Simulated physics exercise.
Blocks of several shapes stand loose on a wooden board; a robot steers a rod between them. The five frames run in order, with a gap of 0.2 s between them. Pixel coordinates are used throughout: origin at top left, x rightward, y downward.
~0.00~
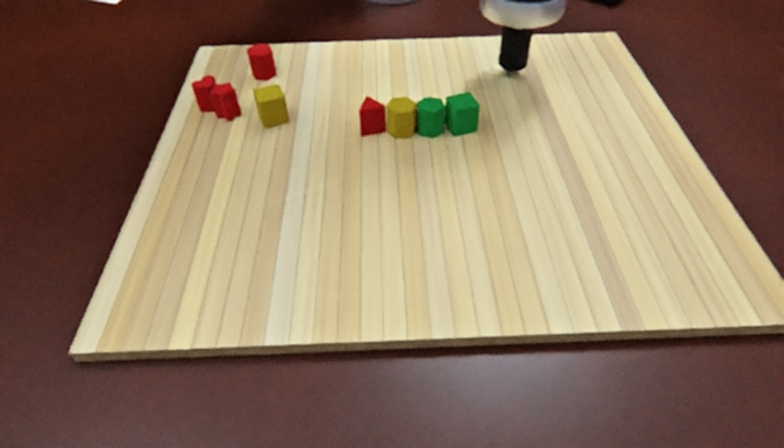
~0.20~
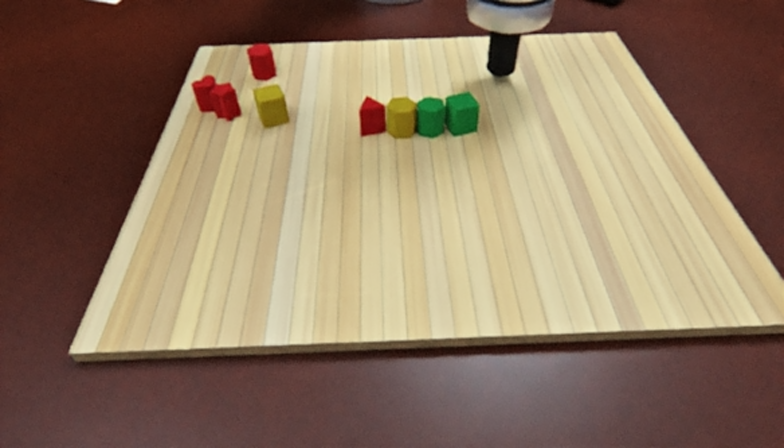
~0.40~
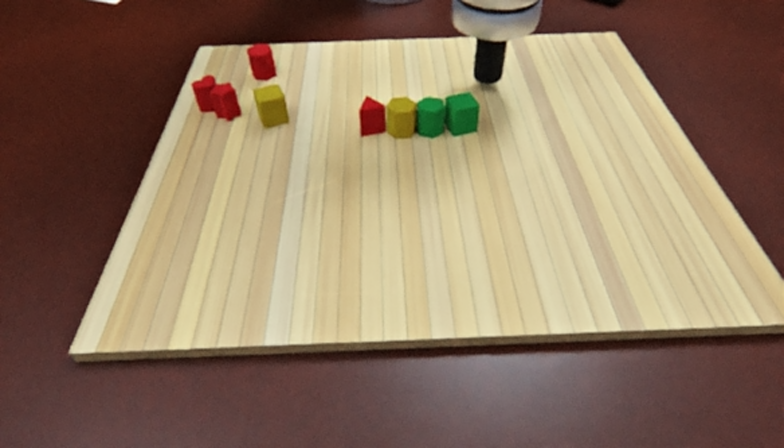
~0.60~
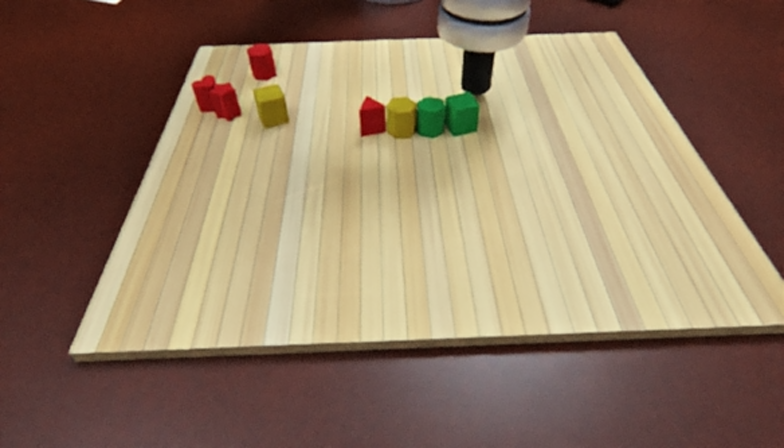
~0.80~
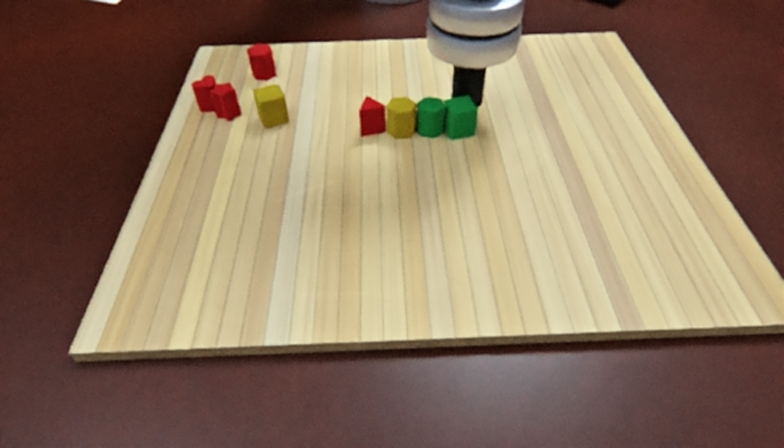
Robot rod moving left and nearer across a wooden board, reaching the green square block at a row's right end.
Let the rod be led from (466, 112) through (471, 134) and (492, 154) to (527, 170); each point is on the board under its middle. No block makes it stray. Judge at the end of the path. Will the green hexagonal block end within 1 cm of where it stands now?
Yes, that is what happens.
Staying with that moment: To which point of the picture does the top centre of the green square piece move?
I predict (454, 124).
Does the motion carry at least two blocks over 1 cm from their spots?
That would be a no.
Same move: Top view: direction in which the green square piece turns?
Viewed from overhead, the green square piece winds up turned clockwise.
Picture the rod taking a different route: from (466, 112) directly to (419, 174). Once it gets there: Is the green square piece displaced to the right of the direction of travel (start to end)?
Short answer: No.
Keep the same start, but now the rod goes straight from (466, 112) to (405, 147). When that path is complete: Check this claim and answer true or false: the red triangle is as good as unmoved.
Verdict: False.
What follows on the original path. One third of the way, rod (472, 125); green square piece (455, 121), turned 65° clockwise.
Two thirds of the way, rod (494, 145); green square piece (454, 124), turned 80° clockwise.
At the end, rod (529, 160); green hexagonal block not moved; green square piece (454, 124), turned 80° clockwise.
